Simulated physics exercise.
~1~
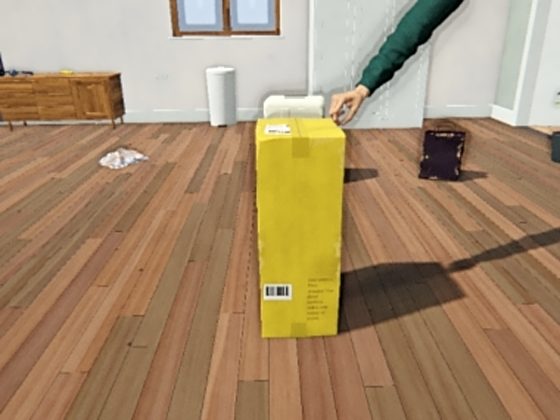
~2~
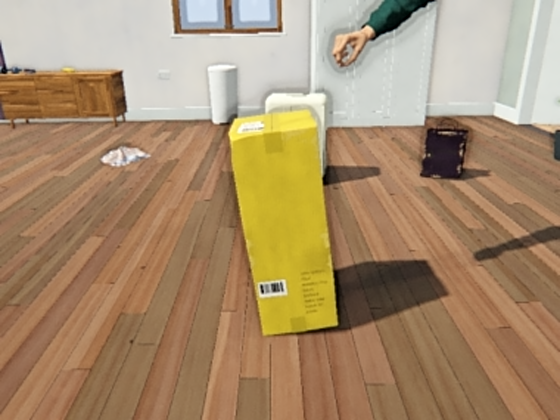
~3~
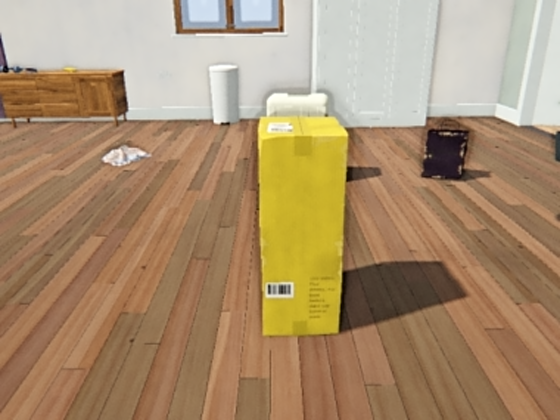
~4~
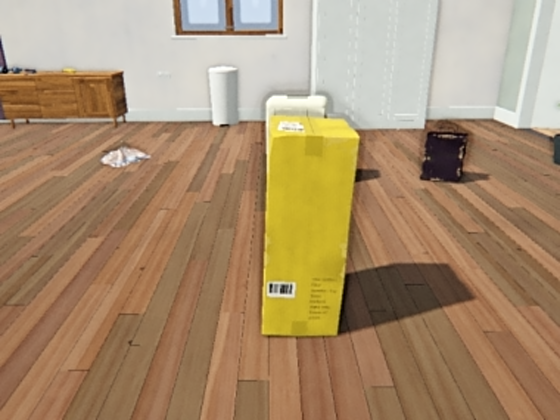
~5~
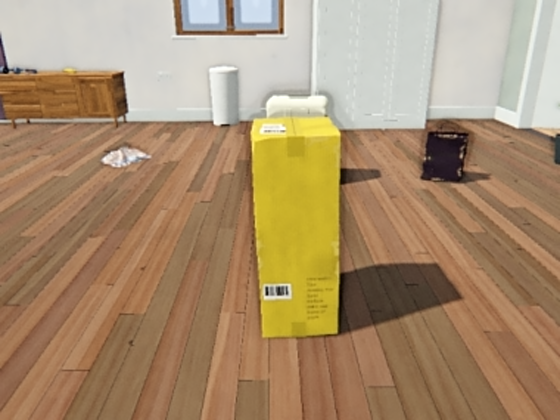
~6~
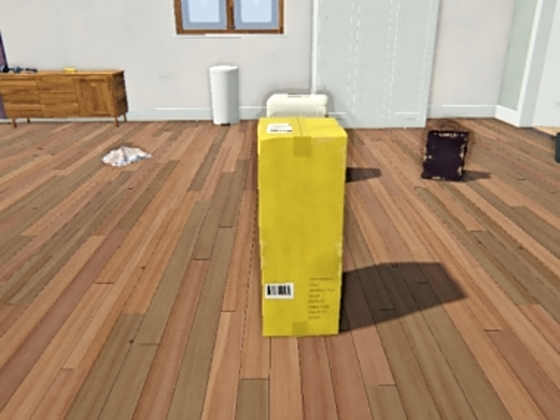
The footage shows a hand at the top of a tall yellow parcel on a wooden floor, then drawing away as the parcel tips left; the parcel rocks back to the right, wobbles slightly from side to side, and ends standing upright on its base.
